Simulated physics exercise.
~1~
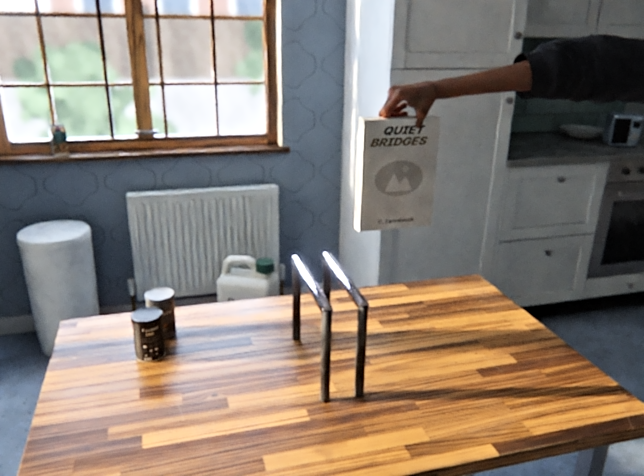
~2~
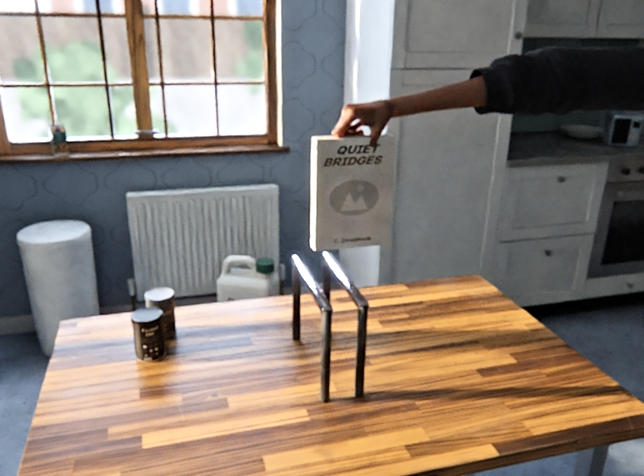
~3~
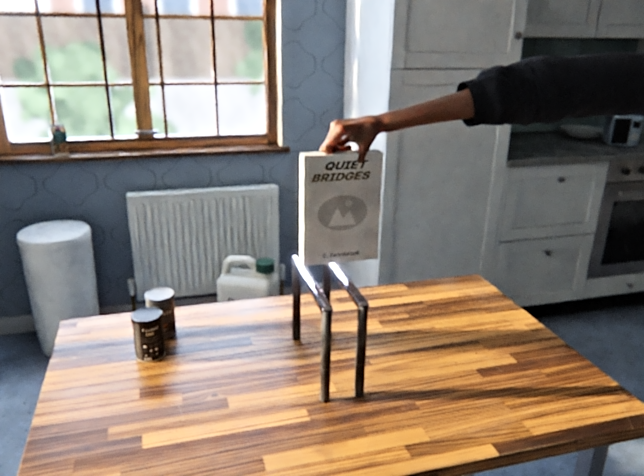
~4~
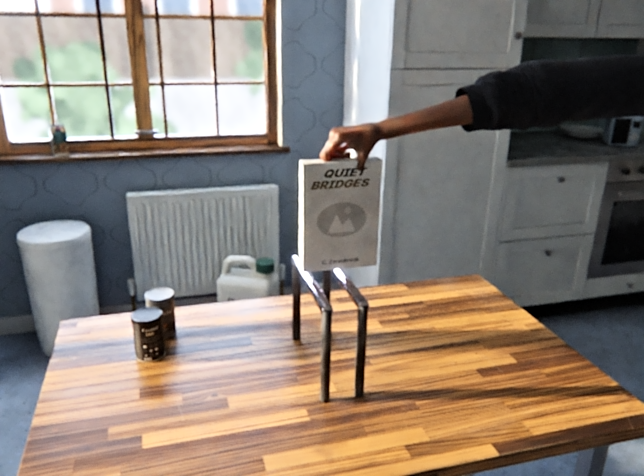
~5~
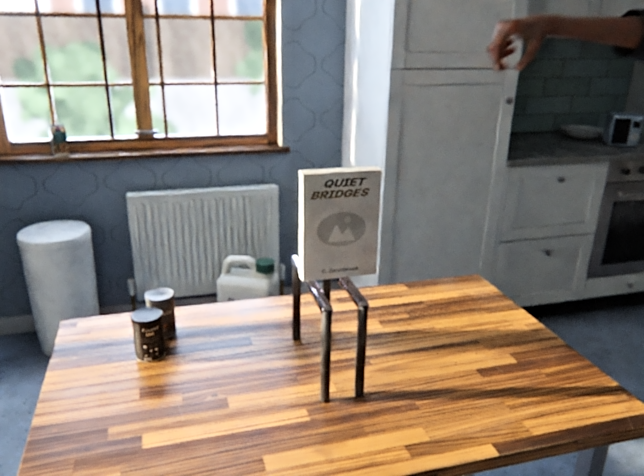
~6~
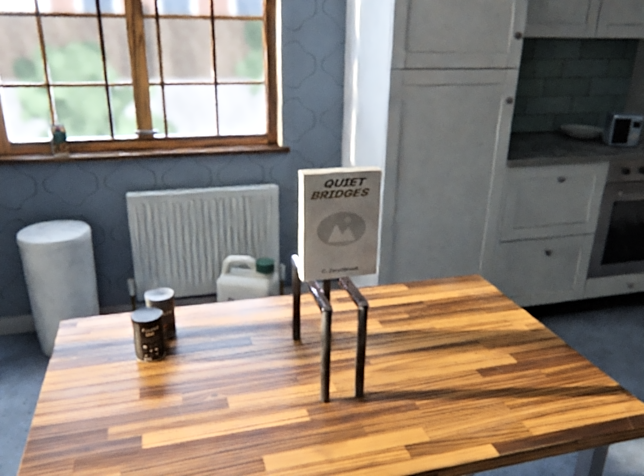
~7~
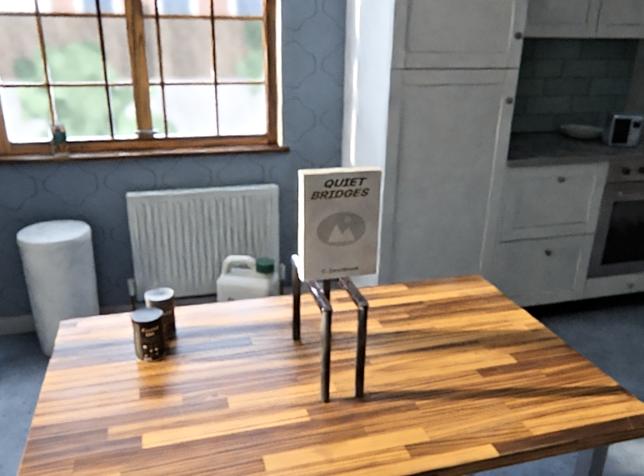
In a kitchen seen from slightly above by a still camera, a striped wooden table stands before a window, a white radiator and pale cabinets. Two dark metal rails on legs rise near its middle, with two small tins, one grey and one black, to their left. A hand reaching in from the right holds a white book titled Quiet Bridges upright, carries it left and lowers it onto the rails. The fingers let go and the hand withdraws to the right, out of view. The book stays caught on the rails, upright and still, while the tins remain in place.
